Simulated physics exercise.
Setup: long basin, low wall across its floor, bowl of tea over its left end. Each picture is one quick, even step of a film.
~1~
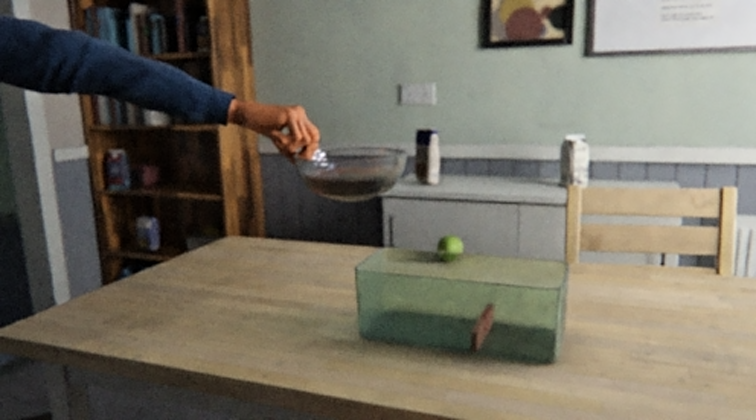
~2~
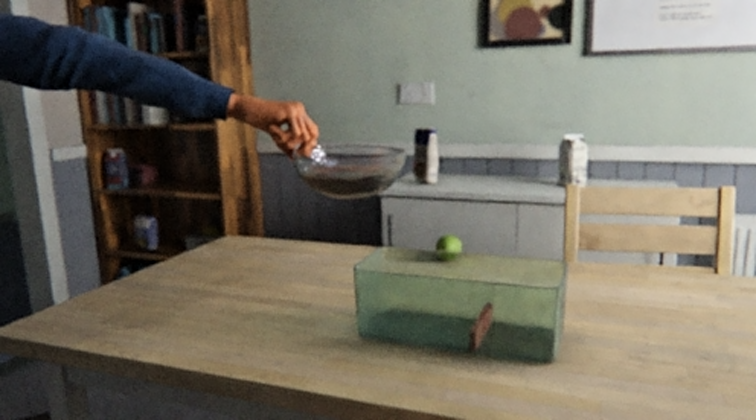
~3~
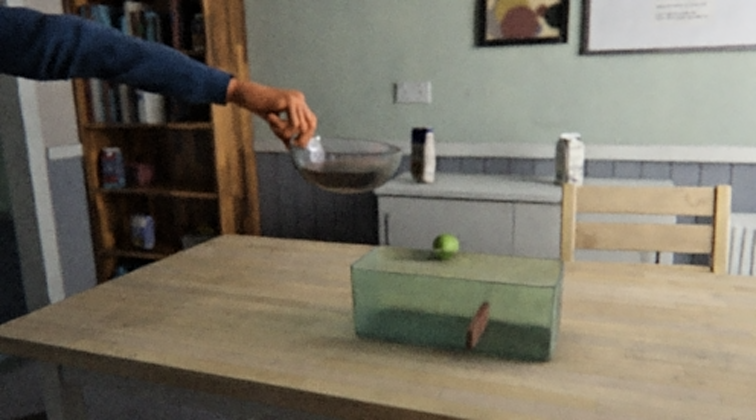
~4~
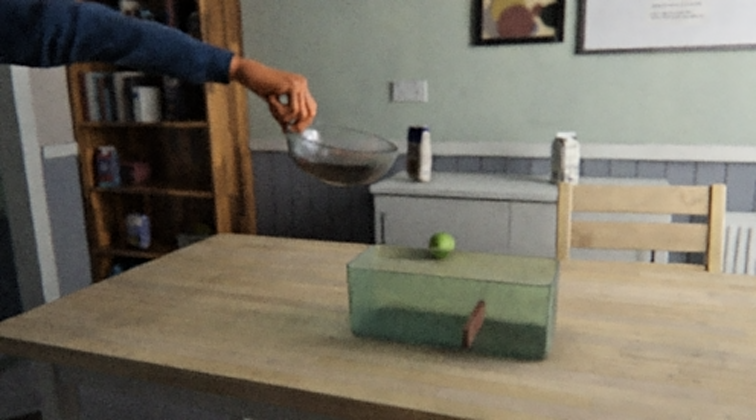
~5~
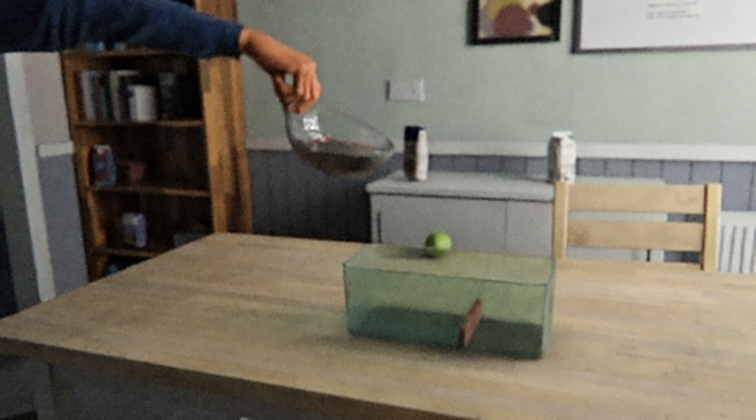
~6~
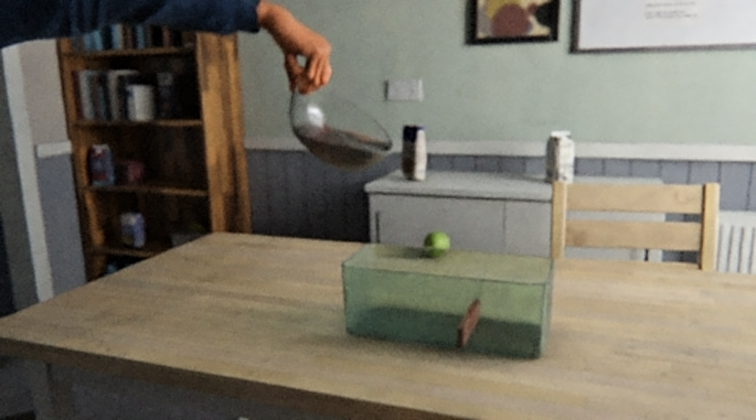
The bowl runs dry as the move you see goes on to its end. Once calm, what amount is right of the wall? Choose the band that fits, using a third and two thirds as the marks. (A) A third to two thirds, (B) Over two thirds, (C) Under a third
A third to two thirds.
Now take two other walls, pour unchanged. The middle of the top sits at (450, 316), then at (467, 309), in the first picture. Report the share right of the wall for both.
With the first placement it is 60 %, with the second 60 %.
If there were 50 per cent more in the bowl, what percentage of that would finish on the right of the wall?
About 45 %.
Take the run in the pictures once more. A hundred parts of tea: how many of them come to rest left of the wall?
Close to 45 per cent.
A moment on, the bowl is tipped on its side and 24 per cent is still to pour, 0 is left of the wall and 0 right of it.
Next, the bowl is tipped on its side and 0 per cent is still to pour, 18 is left of the wall and 61 right of it.
Then the bowl is tipped on its side and 0 per cent is still to pour, 30 is left of the wall and 49 right of it.
Later the bowl is tipped on its side and 0 per cent is still to pour, 40 is left of the wall and 49 right of it.
At rest 43 per cent lies left of the wall, 48 right of it and 9 outside.
